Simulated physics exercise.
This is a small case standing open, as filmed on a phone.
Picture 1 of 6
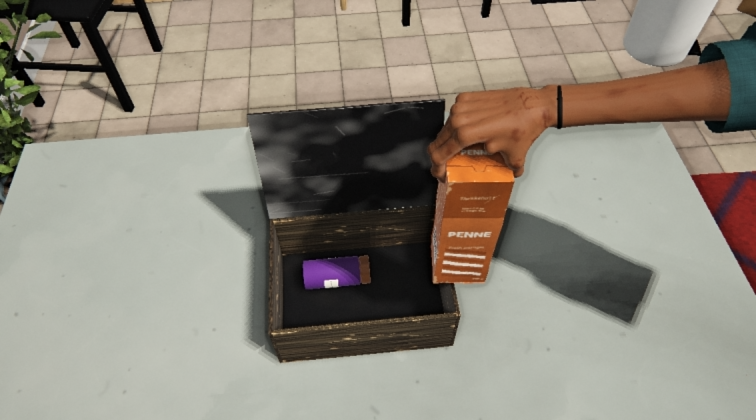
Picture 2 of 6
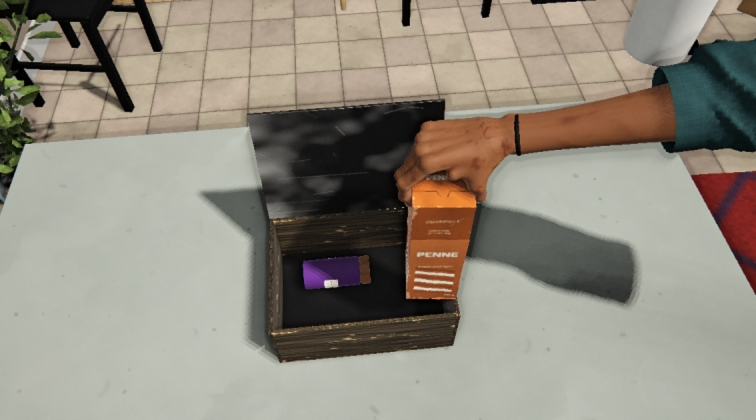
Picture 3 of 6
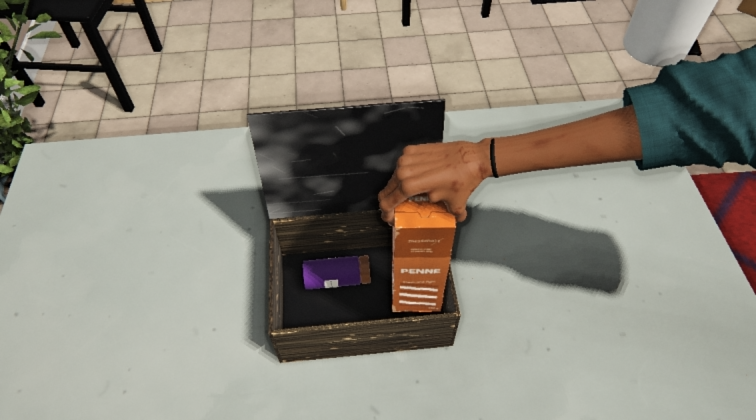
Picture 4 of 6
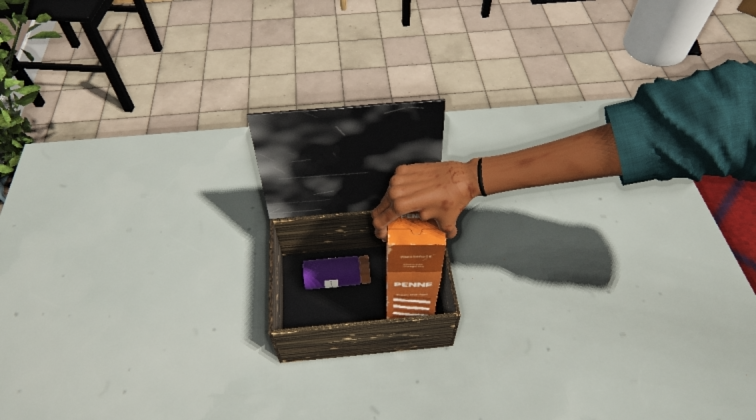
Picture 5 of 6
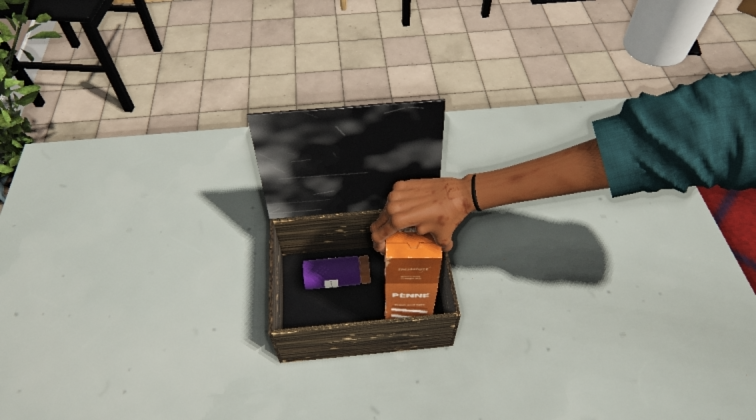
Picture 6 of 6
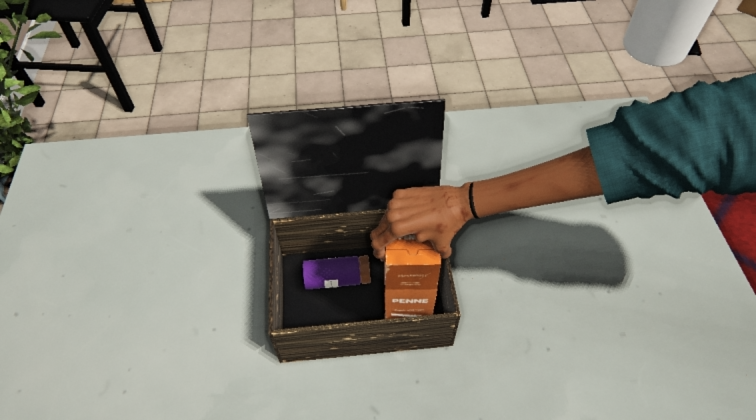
A hand gripping an orange penne carton moved it left over an open dark wooden case, then lowered it inside, to the right of a purple container lying on its side.
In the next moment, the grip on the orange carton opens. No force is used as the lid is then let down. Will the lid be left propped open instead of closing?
Yes. Seems the lid is blocked.
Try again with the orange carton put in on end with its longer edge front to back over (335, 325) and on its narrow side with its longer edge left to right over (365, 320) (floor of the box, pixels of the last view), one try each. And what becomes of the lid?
First, it gets propped open; second, it comes fully down.
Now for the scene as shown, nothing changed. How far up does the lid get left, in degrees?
Angle above rim: About 45°.
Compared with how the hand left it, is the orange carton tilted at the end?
Result: It remains as it was set.
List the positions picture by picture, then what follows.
The first picture shows still above its spot; orange carton (467, 219); purple shaker (337, 272).
The second picture shows still above its spot; orange carton (436, 238); purple shaker (337, 272).
The third picture shows still above its spot; orange carton (419, 255); purple shaker (337, 272).
The fourth picture shows still above its spot; orange carton (413, 269); purple shaker (337, 272).
The fifth picture shows still above its spot; orange carton (410, 279); purple shaker (337, 272).
The sixth picture shows in place under the hand; orange carton (409, 285); purple shaker (337, 272).
Then, 1.10 s on from there, lid starting down.
Then, 1.50 s on from there, lid 65° above the rim.
Then, 1.70 s on from there, lid 48° above the rim.
Then, 4.00 s on from there, lid 47° above the rim.
In the end, lid 47° above the rim; both unmoved. At the end, from the last picture's camera, orange carton near (409, 285).
